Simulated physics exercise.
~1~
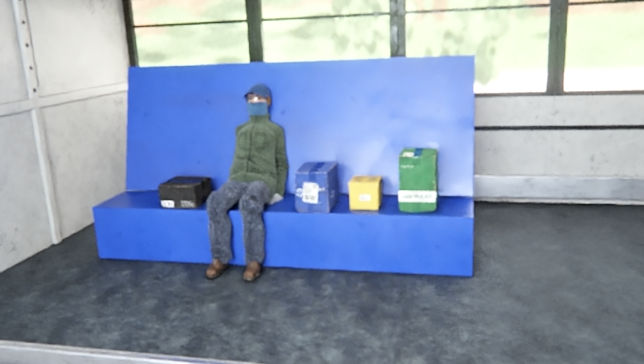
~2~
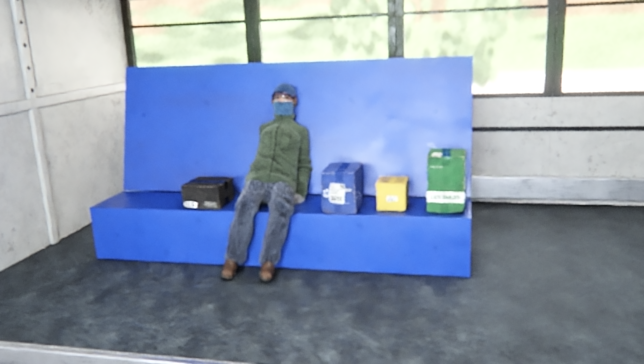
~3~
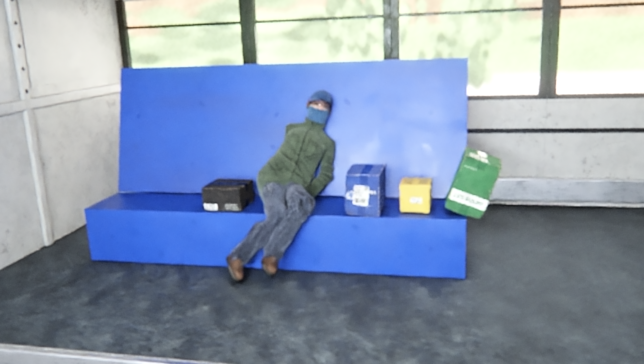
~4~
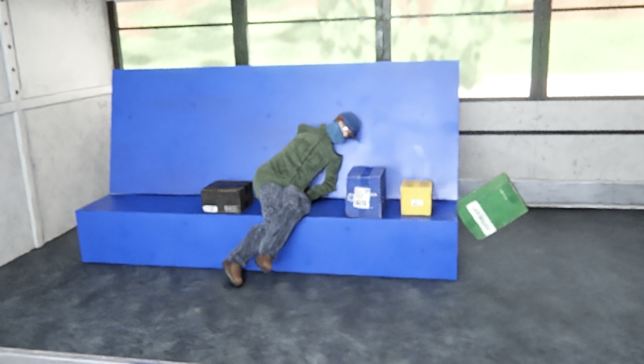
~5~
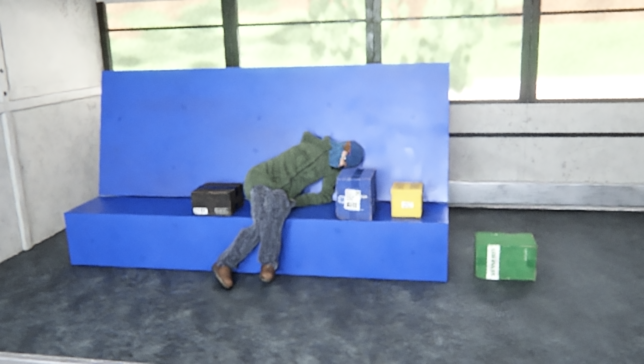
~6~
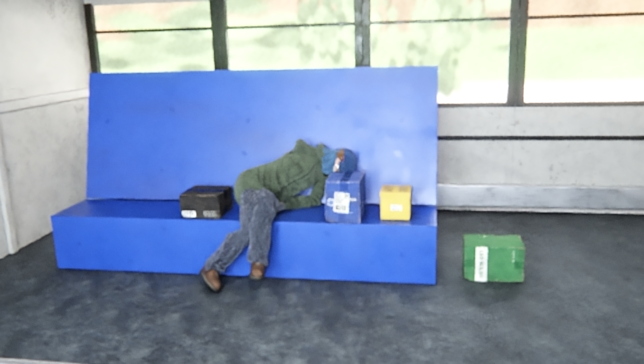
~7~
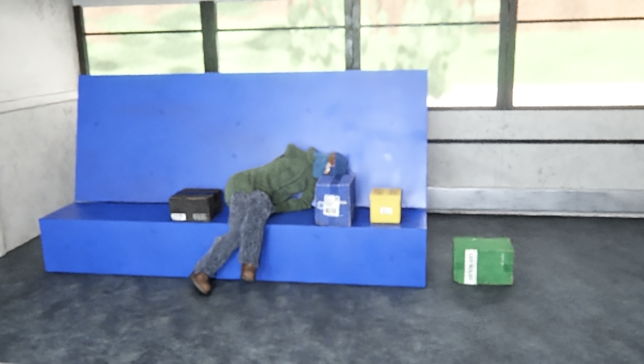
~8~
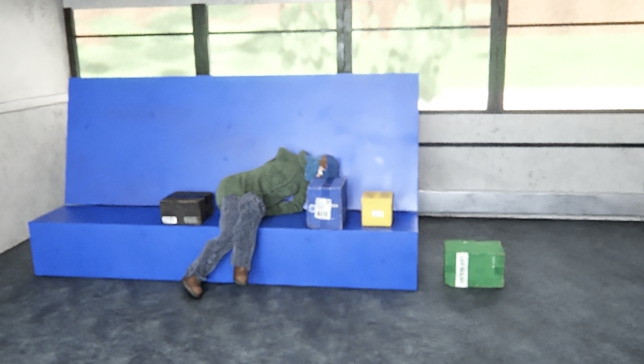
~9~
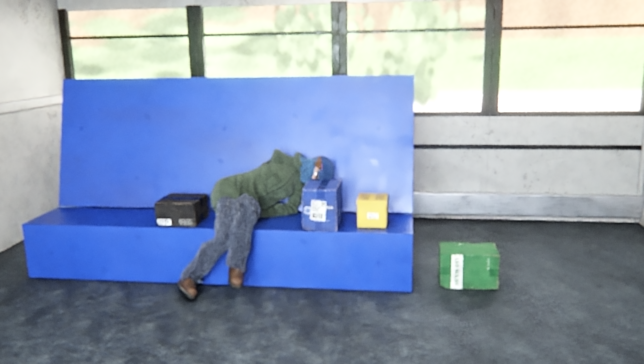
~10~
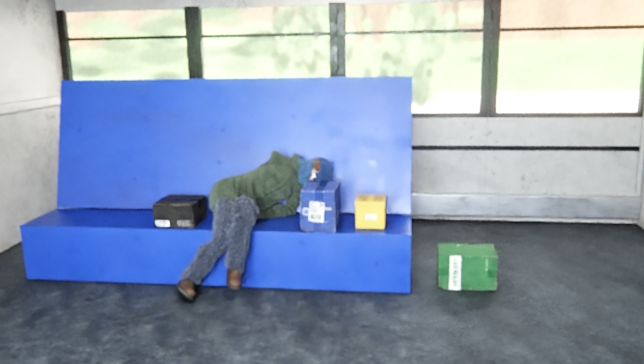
In this clip, a masked figure sits on a blue bench among loose containers that slide right, then slumps sideways onto the blue one. The green container tips off the right end and lies on the floor, while the black, blue and yellow ones stay on the seat.
